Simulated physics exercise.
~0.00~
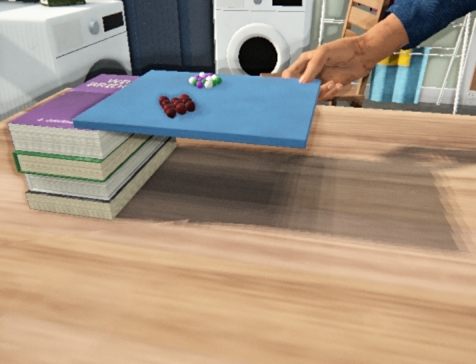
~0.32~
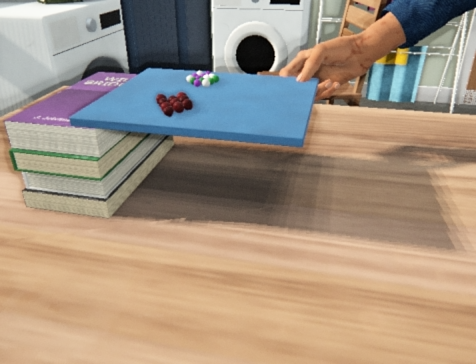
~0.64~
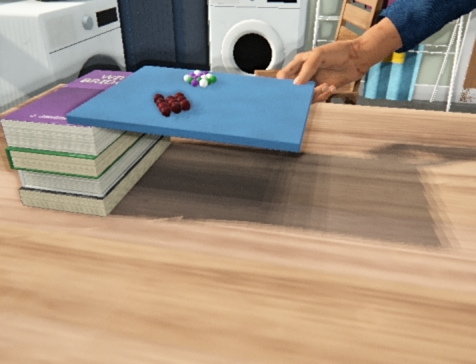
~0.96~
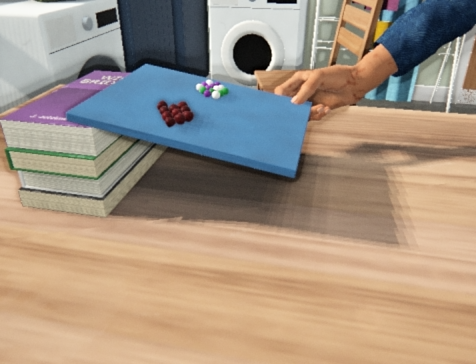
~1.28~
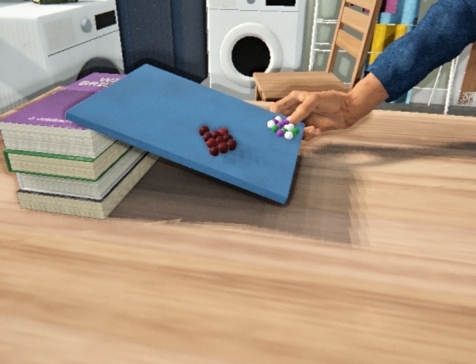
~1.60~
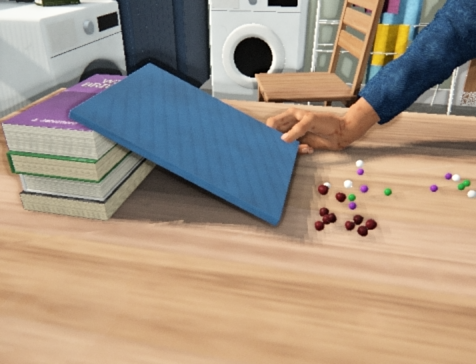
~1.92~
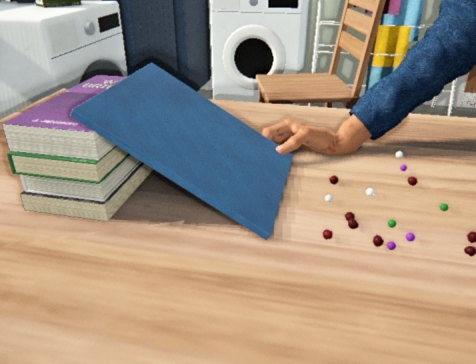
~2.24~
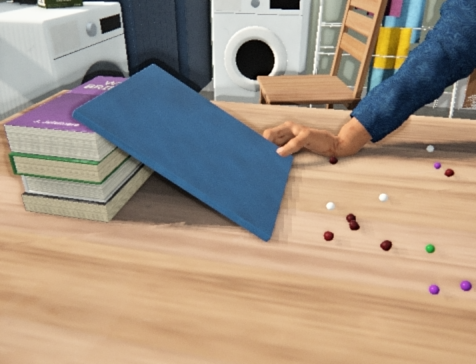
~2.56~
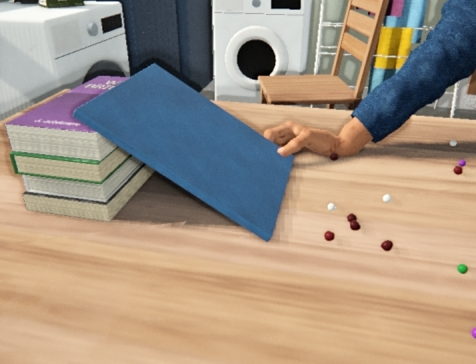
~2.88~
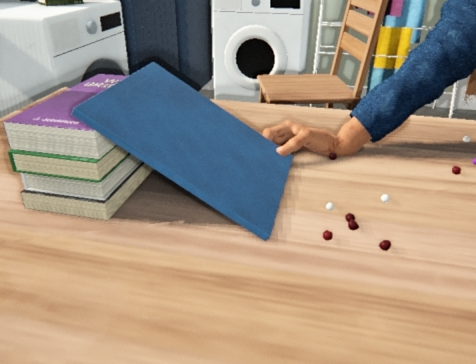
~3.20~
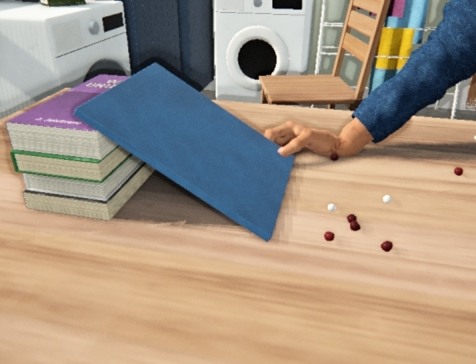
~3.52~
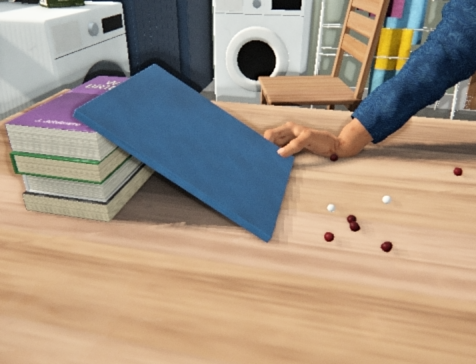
A blue board bridges from a stack of books, purple on top, at left to a hand in a blue sleeve at right, seen from slightly above a wooden table in a laundry room with a slightly swaying view. Dark red balls sit nearer on it, with white, green and purple ones behind. The hand lowers its end, and the board tilts into a ramp. Both groups slide down together, then spill off and scatter rightward across the table. The multicoloured balls travel farther, many leaving view, while several dark red and two white ones rest near the ramp.
